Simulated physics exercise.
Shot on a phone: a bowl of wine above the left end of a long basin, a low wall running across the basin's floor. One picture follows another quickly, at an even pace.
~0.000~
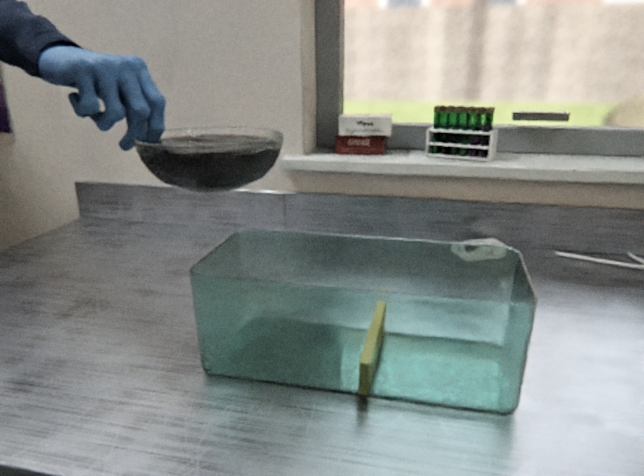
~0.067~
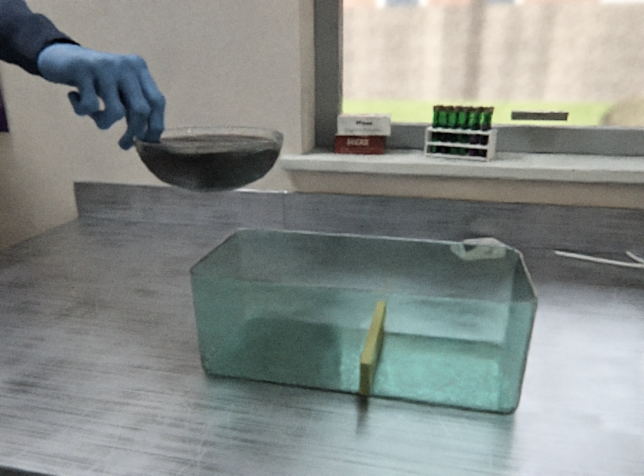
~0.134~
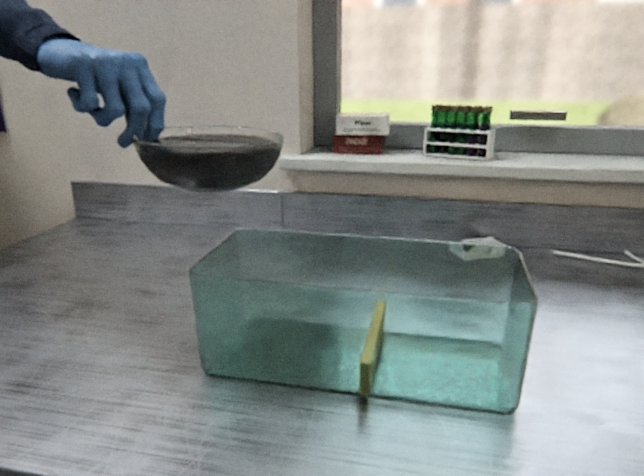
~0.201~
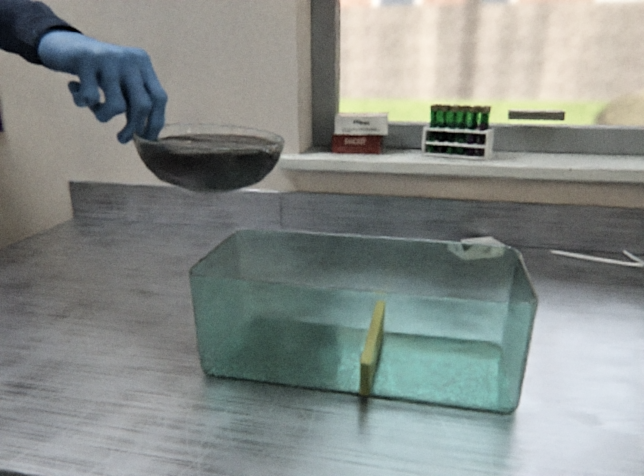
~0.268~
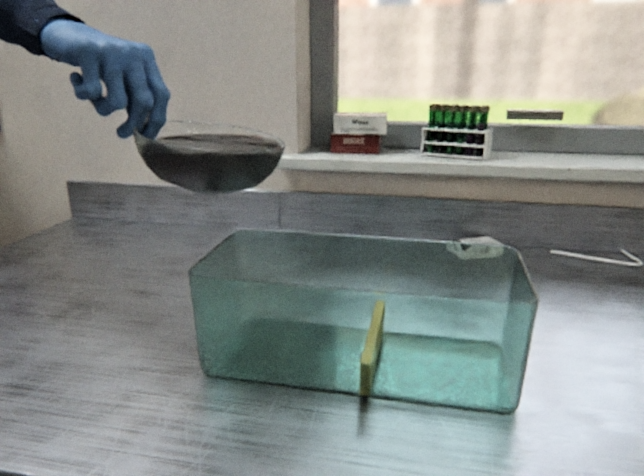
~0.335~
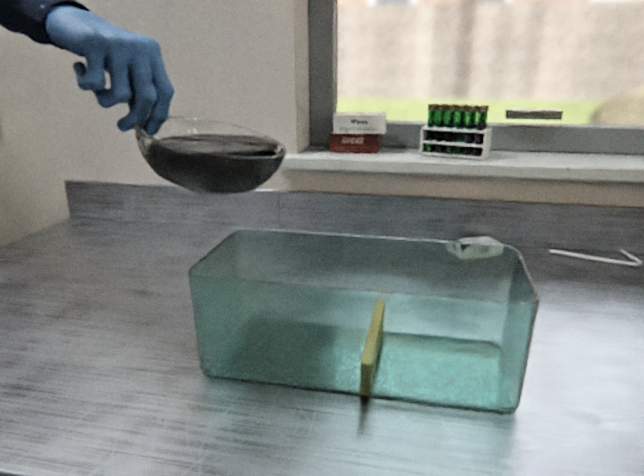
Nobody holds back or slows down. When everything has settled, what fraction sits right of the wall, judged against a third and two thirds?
It settles with less than one third on the right.
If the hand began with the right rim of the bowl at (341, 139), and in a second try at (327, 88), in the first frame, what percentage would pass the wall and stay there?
You'd get 70 percent from the first and 70 percent from the second.
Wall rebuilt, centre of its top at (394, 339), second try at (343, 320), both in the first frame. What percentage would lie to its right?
In turn some 10 and 35 in a hundred.
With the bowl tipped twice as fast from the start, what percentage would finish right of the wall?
Roughly 10 per cent ends up there.
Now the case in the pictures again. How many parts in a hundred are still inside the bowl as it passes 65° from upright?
It comes to 20 per cent or so.
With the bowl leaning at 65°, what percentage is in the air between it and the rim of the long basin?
Roughly 25 percent.
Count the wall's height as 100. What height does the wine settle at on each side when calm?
Left part: 50 per cent, right part: 0 per cent.
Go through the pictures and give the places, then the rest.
In the first picture, it leans 0°; its right rim is at (279, 139); the wine meets the walls at (152, 141) and (278, 145); the long basin's rim runs from (216, 250) to (527, 274); the wall's top is at (374, 329).
In the second picture, it leans 1°; its right rim is at (279, 140); the wine meets the walls at (152, 141) and (278, 146).
In the third picture, it leans 2°; its right rim is at (279, 142); the wine meets the walls at (152, 140) and (277, 147).
In the fourth picture, it leans 5°; its right rim is at (280, 145); the wine meets the walls at (152, 140) and (279, 147).
In the fifth picture, it leans 8°; its right rim is at (281, 150); the wine meets the walls at (153, 140) and (280, 147).
In the sixth picture, it leans 13°; its right rim is at (282, 156); the wine meets the walls at (155, 141) and (283, 152); 2 per cent is over the edge.
A moment on, the bowl is tipped part way and 21 per cent is still to pour, 53 is left of the wall and 1 right of it.
Next, the bowl is tipped right over and 0 per cent is still to pour, 95 is left of the wall and 5 right of it.
Then the bowl is tipped right over and 0 per cent is still to pour, 94 is left of the wall and 5 right of it.
Later the bowl is tipped right over and 0 per cent is still to pour, 94 is left of the wall and 5 right of it.
At rest 95 per cent lies left of the wall, 5 right of it and 0 outside.
